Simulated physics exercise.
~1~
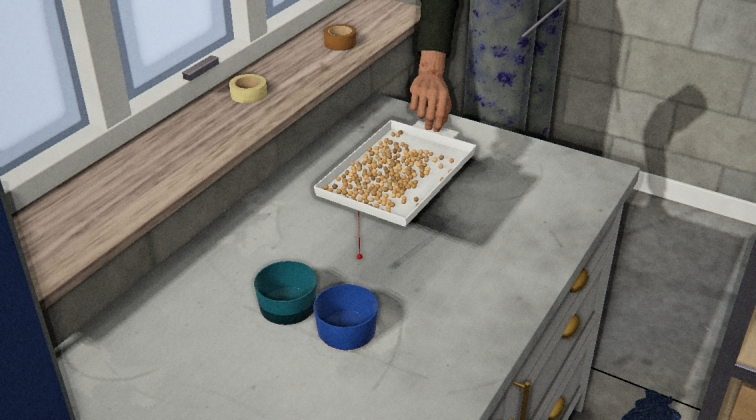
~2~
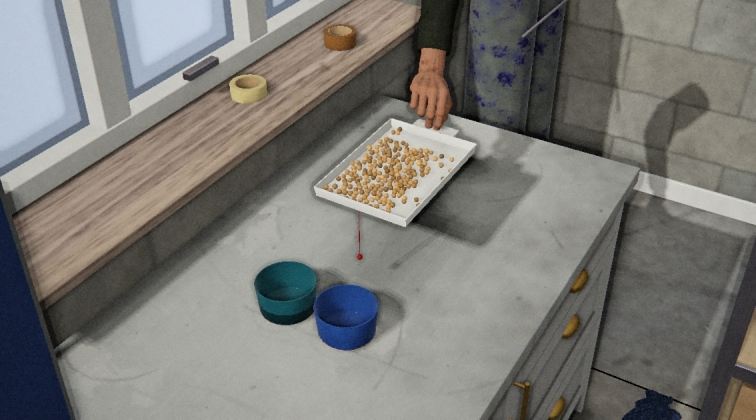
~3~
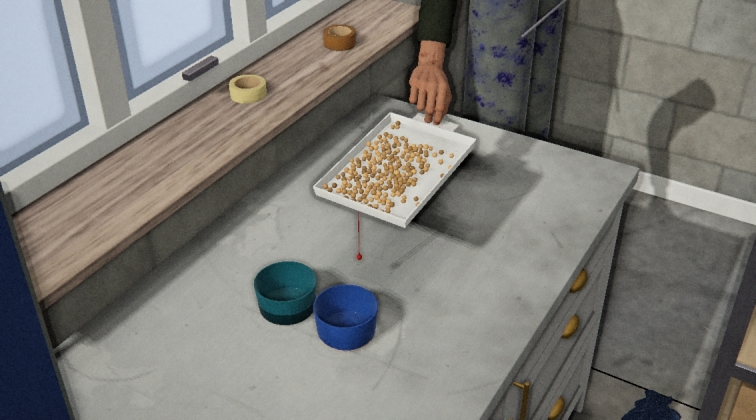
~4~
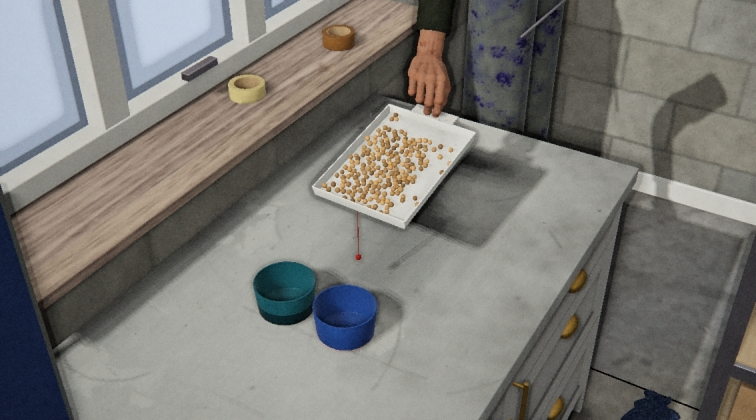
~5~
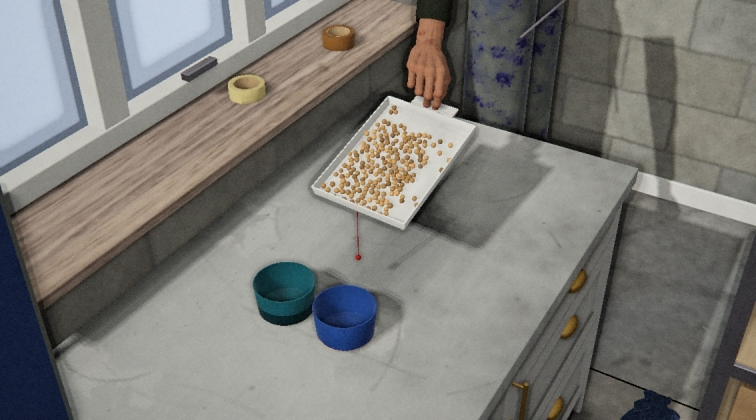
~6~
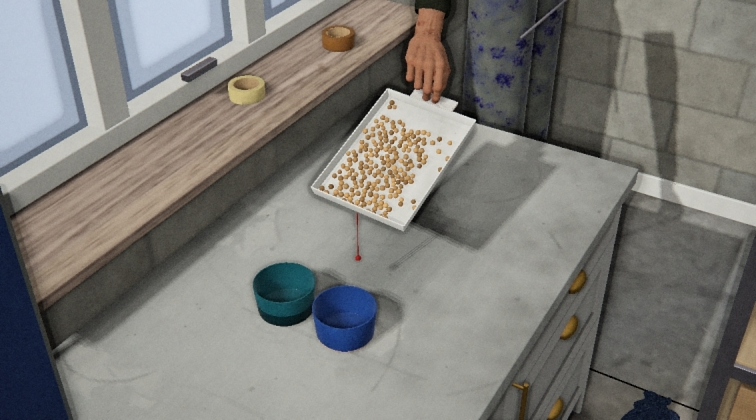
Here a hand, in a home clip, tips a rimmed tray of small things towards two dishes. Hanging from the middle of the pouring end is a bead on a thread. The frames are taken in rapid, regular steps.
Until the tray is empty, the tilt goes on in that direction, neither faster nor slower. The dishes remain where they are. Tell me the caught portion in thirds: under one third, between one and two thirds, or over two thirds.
It comes to under one third.
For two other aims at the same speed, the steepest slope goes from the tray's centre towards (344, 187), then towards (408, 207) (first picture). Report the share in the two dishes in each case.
The first comes to 0 %, while the second comes to 0 %.
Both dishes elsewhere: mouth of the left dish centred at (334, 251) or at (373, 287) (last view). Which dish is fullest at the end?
Taking them in turn, it's the one to the right and then the one to the left.
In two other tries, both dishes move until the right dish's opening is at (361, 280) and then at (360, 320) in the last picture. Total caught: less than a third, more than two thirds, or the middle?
Run 1 - between a third and two thirds; run 2 - under a third.
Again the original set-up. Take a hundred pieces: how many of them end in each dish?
The left dish holds 0 % and the right dish holds 10 %.
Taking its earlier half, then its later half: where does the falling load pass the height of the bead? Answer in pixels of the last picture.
I'd say close to (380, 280) at first and close to (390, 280) later on.
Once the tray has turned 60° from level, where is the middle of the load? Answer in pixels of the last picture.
Roughly at (378, 200).
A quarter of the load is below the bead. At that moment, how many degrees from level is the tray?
My estimate is some 85 degrees.
Soon after the last picture, tray tipped steeply; nearly all on the tray; a stray few in the right dish; a stray few outside both; a stray few in the air.
A little later, tray tipped right over; about a quarter on the tray; a small part in the right dish; about half outside both; about a quarter in the air.
Later still, tray tipped past a quarter turn; a small part in the right dish; a stray few in the left dish; nearly all outside both.
By the end, tray tipped past a quarter turn; a small part in the right dish; a stray few in the left dish; nearly all outside both.
